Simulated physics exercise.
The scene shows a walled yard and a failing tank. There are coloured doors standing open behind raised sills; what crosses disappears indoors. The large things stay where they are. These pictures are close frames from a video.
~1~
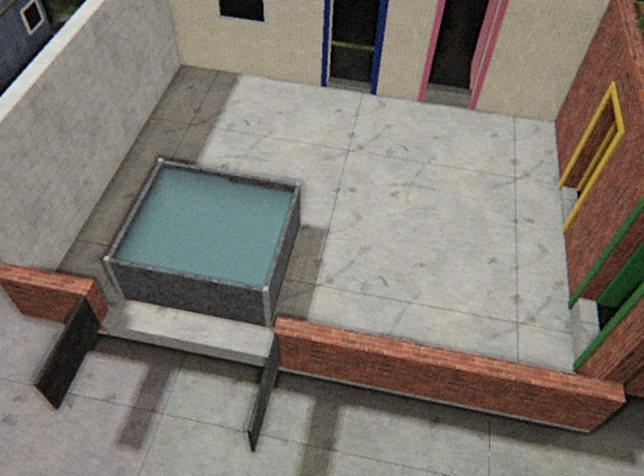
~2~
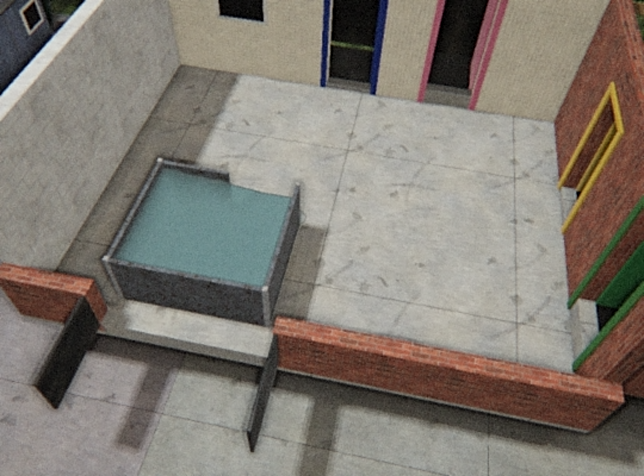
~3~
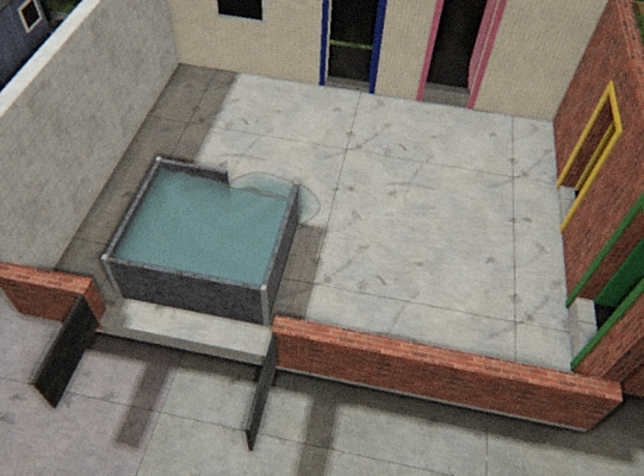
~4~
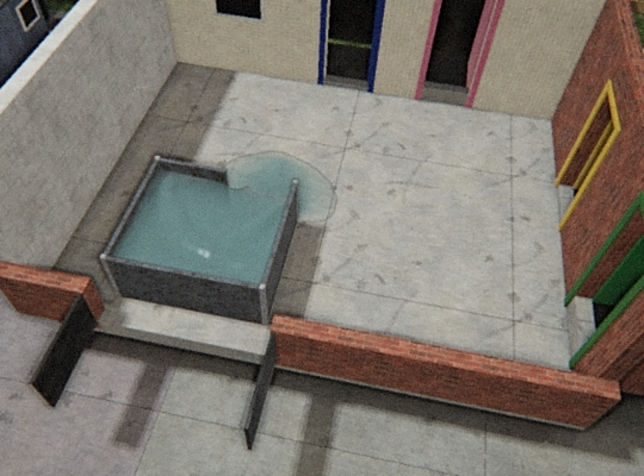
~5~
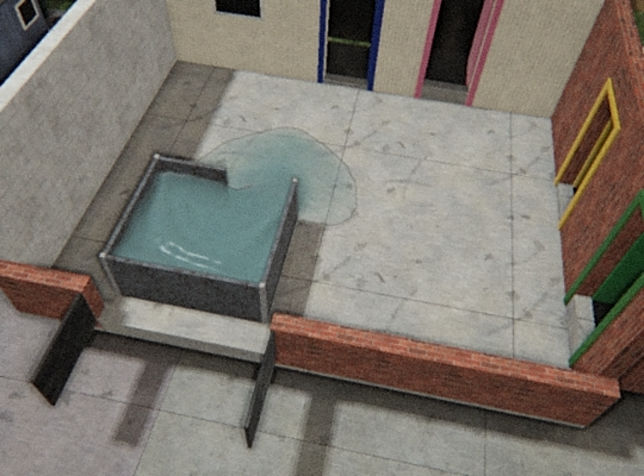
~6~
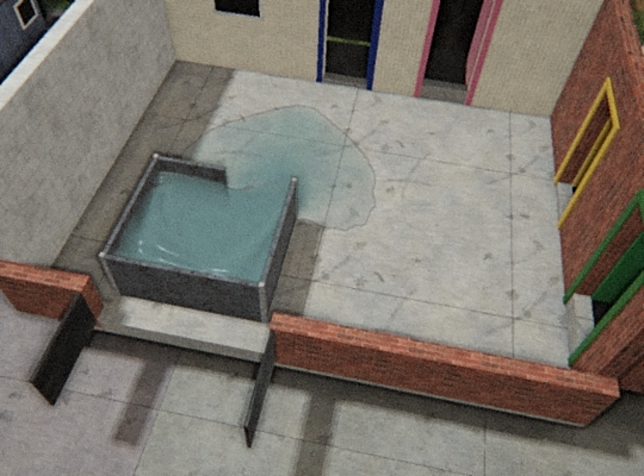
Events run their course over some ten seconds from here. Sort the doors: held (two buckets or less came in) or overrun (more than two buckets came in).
Sorted: Yellow door held, blue door overrun, green door held, pink door held.
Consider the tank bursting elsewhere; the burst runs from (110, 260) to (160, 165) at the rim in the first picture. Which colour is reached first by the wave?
First: The one in blue.
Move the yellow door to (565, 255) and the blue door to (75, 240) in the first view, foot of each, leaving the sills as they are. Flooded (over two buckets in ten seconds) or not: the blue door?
As I see it, the blue door comes in higher.
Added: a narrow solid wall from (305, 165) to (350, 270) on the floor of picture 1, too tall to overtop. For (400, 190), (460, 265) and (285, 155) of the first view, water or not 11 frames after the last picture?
Log, spots one to three: Spared; spared; swamped.
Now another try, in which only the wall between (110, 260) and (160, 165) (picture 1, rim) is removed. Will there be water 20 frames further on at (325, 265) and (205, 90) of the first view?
Going through them in order, the first ends up left dry and the second waterlogged.
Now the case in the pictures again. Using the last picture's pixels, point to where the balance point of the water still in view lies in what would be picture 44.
I'd mark it close to (312, 174).
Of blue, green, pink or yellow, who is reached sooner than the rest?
That would be the one in blue, ahead of the rest.
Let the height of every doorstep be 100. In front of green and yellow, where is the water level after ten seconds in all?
Some 30 percent, then some 70 percent.
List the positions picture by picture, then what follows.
The open tank at (209, 224) is whole and still, in the first picture.
Water pours out on the open tank's far side and has run to (302, 221), in the second picture.
The front is at a hidden place, out from the gap on the open tank's far side, in the third picture.
The front is at (277, 154), out from the gap on the open tank's far side, in the fourth picture.
The front is at (300, 133), out from the gap on the open tank's far side, in the fifth picture.
The front is at (313, 111), out from the gap on the open tank's far side, in the sixth picture.
A moment on, water covers 35 % of the floor; the yellow door not reached, the blue door over two buckets in, the green door not reached, the pink door not reached.
Next, water covers 45 % of the floor; the yellow door not reached, the blue door far over two buckets in, the green door not reached, the pink door wet at the sill, nothing in.
Then, water covers 50 % of the floor; the yellow door wet at the sill, nothing in, the blue door far over two buckets in, the green door not reached, the pink door wet at the sill, nothing in.
Later, water covers 85 % of the floor; the yellow door wet at the sill, nothing in, the blue door far over two buckets in, the green door wet at the sill, nothing in, the pink door wet at the sill, nothing in.
In the end, water covers 95 % of the floor; the yellow door wet at the sill, nothing in, the blue door far over two buckets in, the green door wet at the sill, nothing in, the pink door wet at the sill, nothing in.
